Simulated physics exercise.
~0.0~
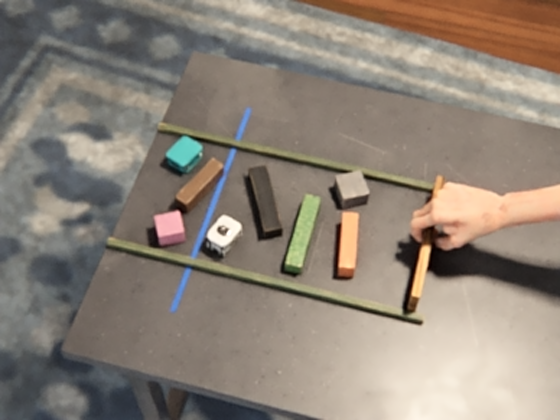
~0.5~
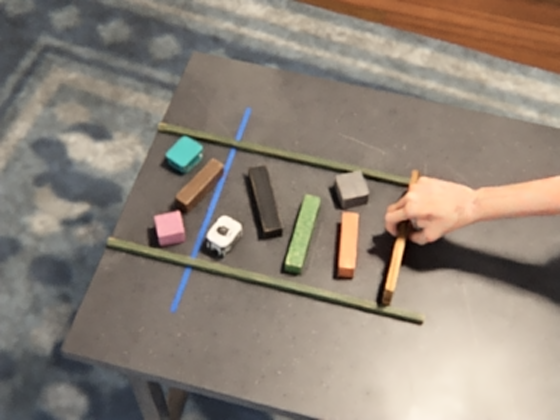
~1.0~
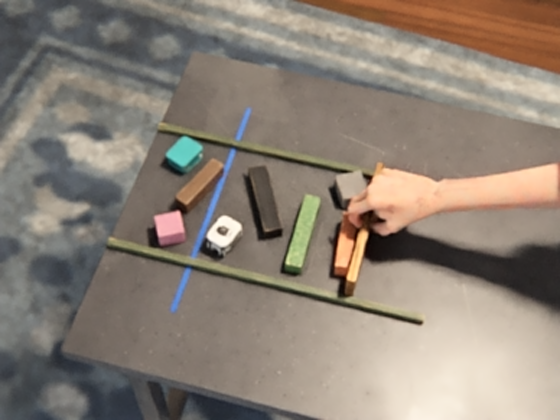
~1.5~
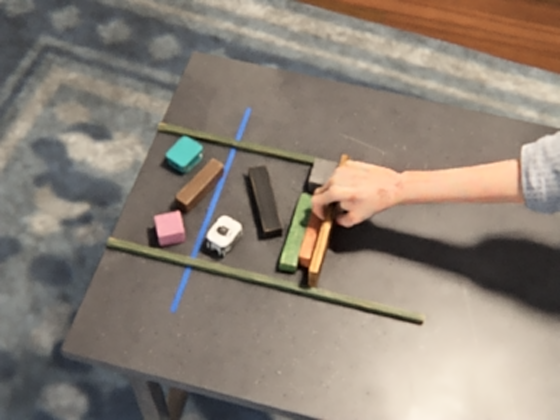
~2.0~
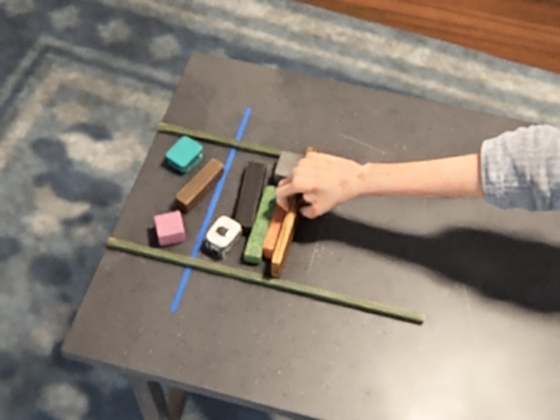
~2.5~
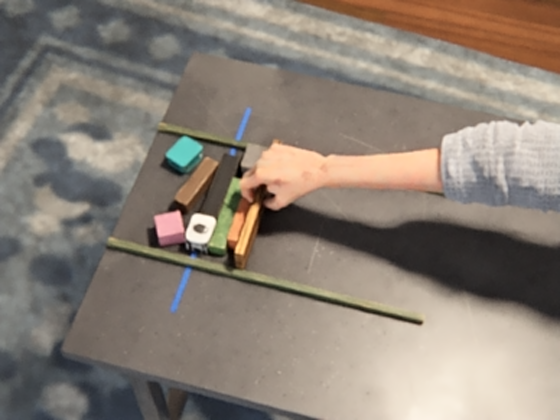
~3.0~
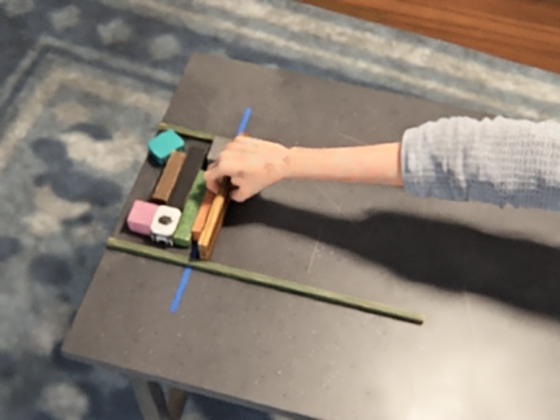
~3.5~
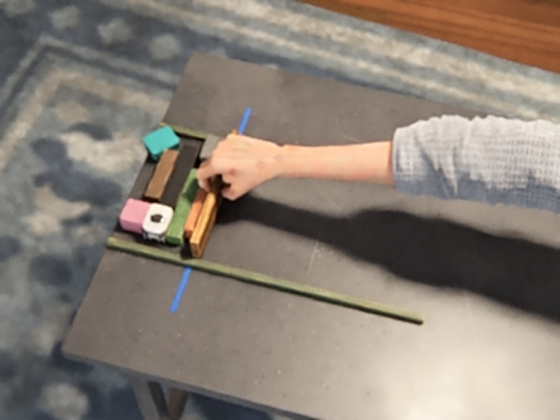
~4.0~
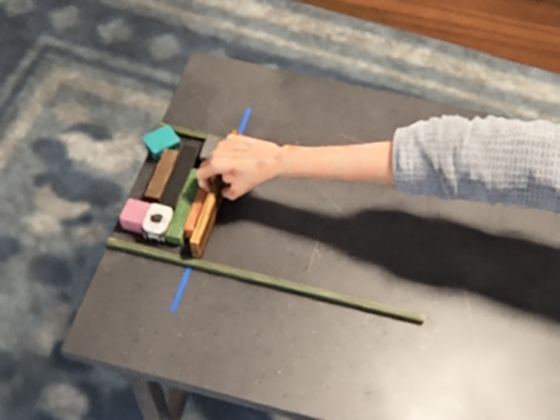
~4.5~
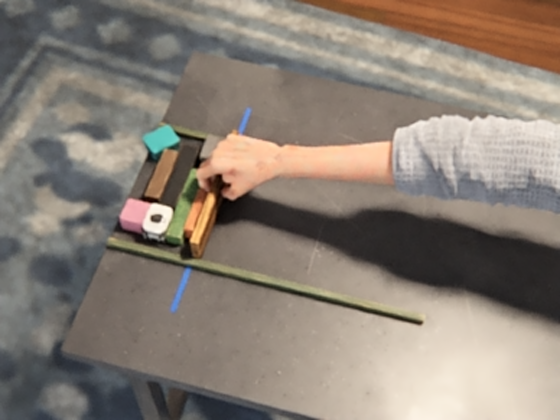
A hand holding an upright wooden board sweeps leftward across a dark tabletop, seen from above at an angle, with a patterned blue rug beyond. Between two long green sticks lie an orange bar, grey block, green bar and black stick, with a small white object near a blue tape strip and a brown bar, turquoise case and pink block farther left. The board gathers the orange bar and grey block, then the green bar and black stick. The growing cluster crosses the tape and shifts the remaining pieces left. The board stops near the tape, and everything stays on the table, packed near its left edge.
